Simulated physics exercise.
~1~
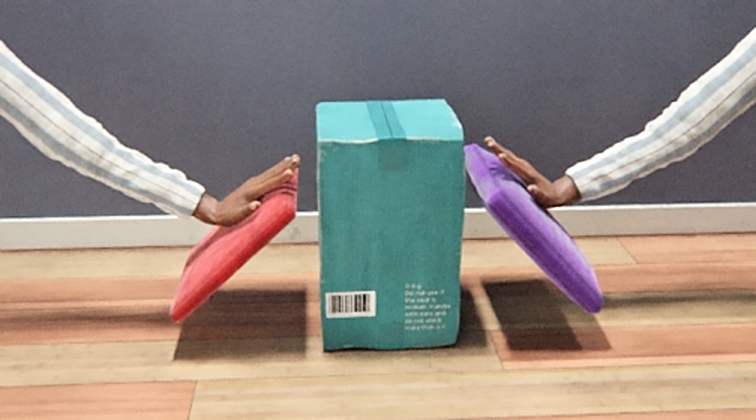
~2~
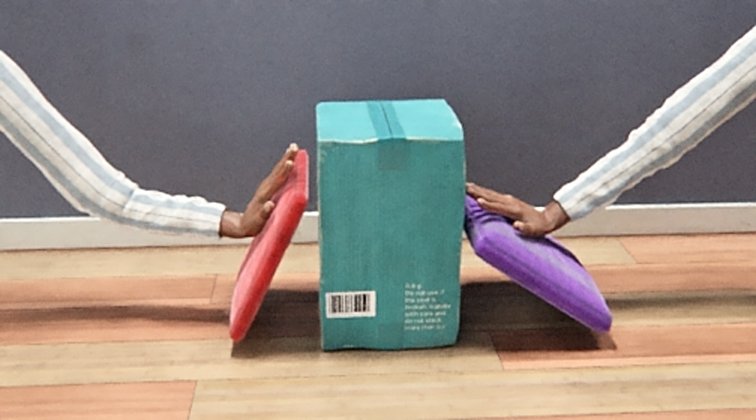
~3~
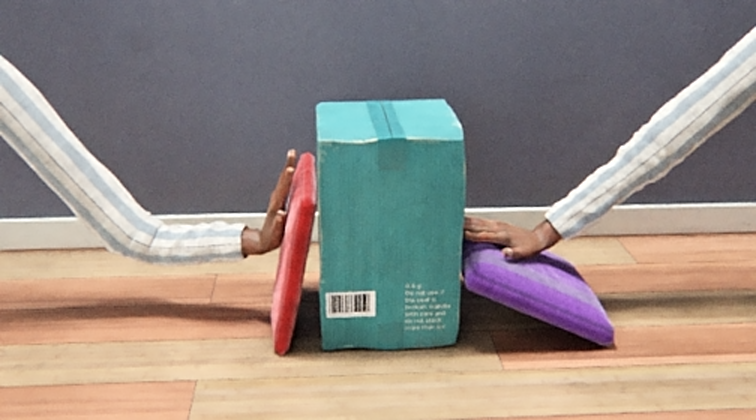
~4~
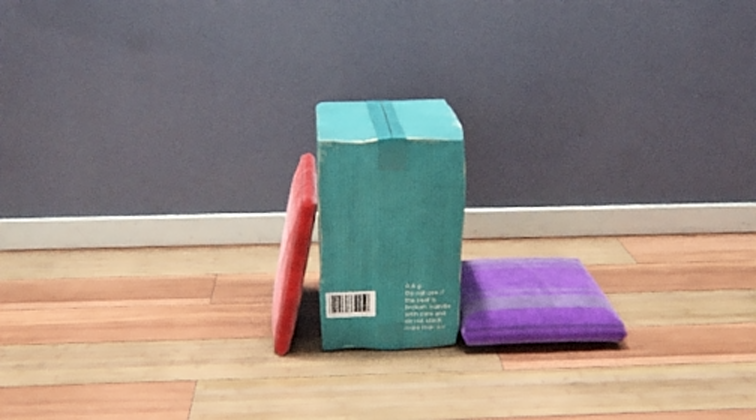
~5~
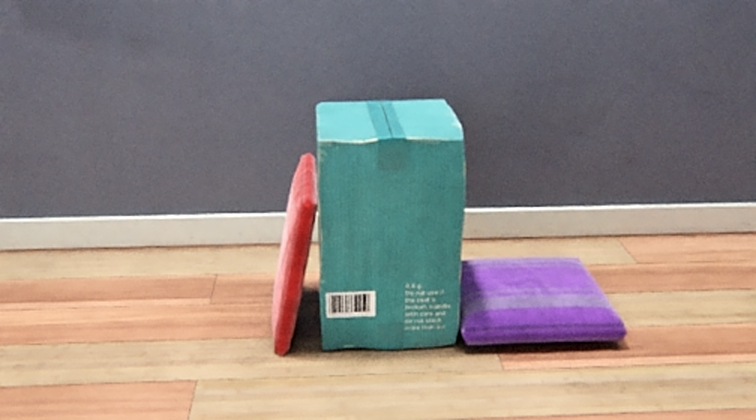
Two hands setting cushions against a turquoise box, the red one staying propped at left, the purple one slumping flat at right.
